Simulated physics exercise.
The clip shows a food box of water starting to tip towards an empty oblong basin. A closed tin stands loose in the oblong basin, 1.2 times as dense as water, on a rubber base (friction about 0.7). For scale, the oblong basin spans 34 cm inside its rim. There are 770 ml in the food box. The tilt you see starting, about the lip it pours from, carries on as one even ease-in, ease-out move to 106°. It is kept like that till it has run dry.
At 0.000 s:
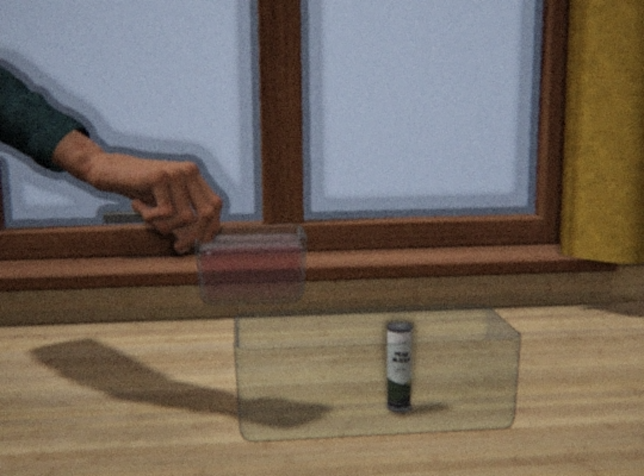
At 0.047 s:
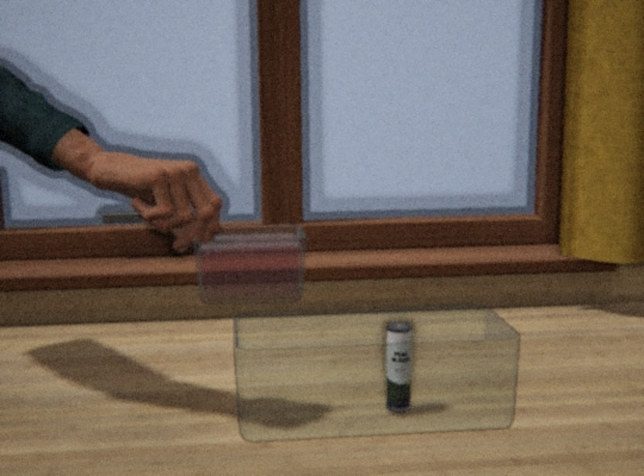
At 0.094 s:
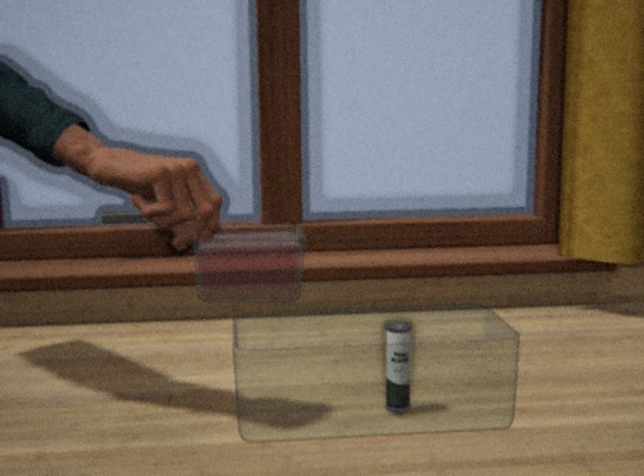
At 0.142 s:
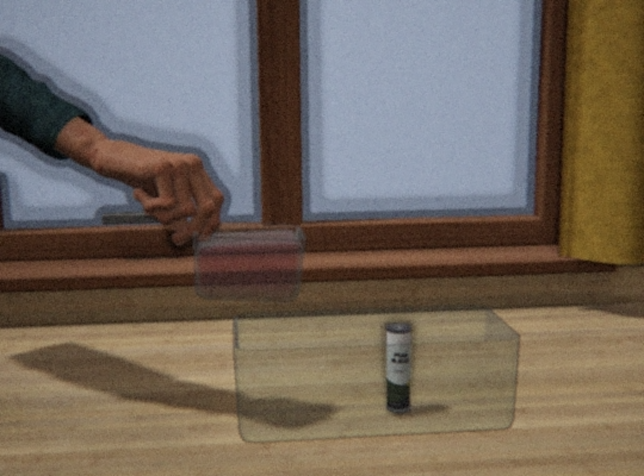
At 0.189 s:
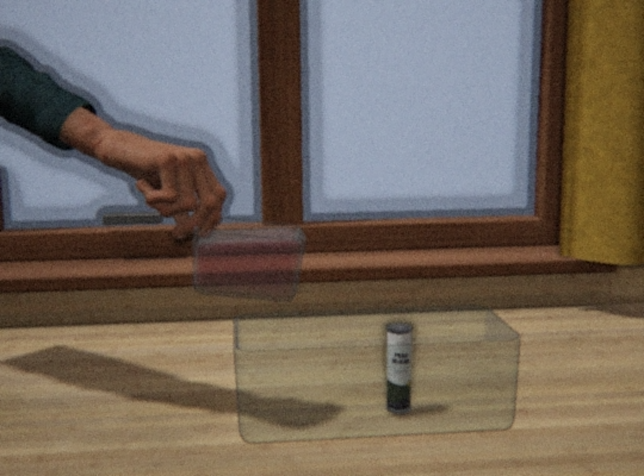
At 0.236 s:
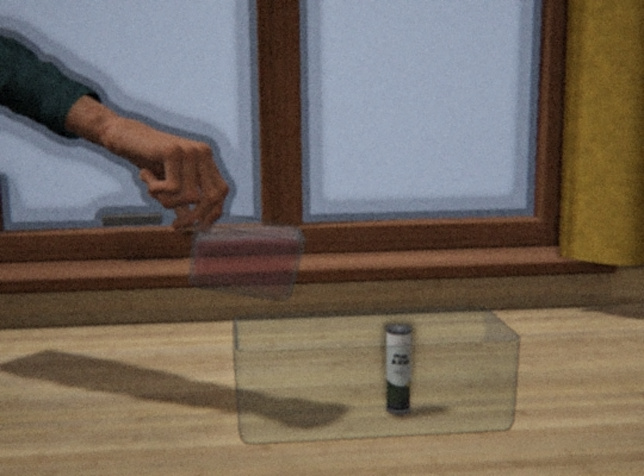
A hand held a small see-through box of reddish liquid above a clear oblong basin with a little tin standing inside, then slowly tilted the box slightly to the right while the tin stayed still.
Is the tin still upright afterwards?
It goes over.
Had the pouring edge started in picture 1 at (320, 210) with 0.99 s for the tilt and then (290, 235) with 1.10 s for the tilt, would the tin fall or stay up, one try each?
First it remains upright; then it remains upright.
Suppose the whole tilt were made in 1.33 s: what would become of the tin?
The tin remains upright.
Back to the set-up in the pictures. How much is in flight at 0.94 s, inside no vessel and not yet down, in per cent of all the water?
Near 14 in a hundred.
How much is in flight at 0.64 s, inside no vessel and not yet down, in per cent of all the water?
About 34 per cent.
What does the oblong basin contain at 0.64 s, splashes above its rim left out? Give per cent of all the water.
Some 10 per cent.
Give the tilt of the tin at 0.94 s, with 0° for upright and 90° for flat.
It is at some 10°.
By 0.64 s the tilt is 67° and 57 per cent is still to pour; the tin stands where it began.
By 0.94 s the tilt is 101° and 9 per cent is still to pour; the tin leans 10°.
By 1.26 s the tilt is 106° and 0 per cent is still to pour; the tin lies on its side.
By 1.60 s the tilt is 106° and 0 per cent is still to pour; the tin lies on its side.
At rest the tin lies on its side.
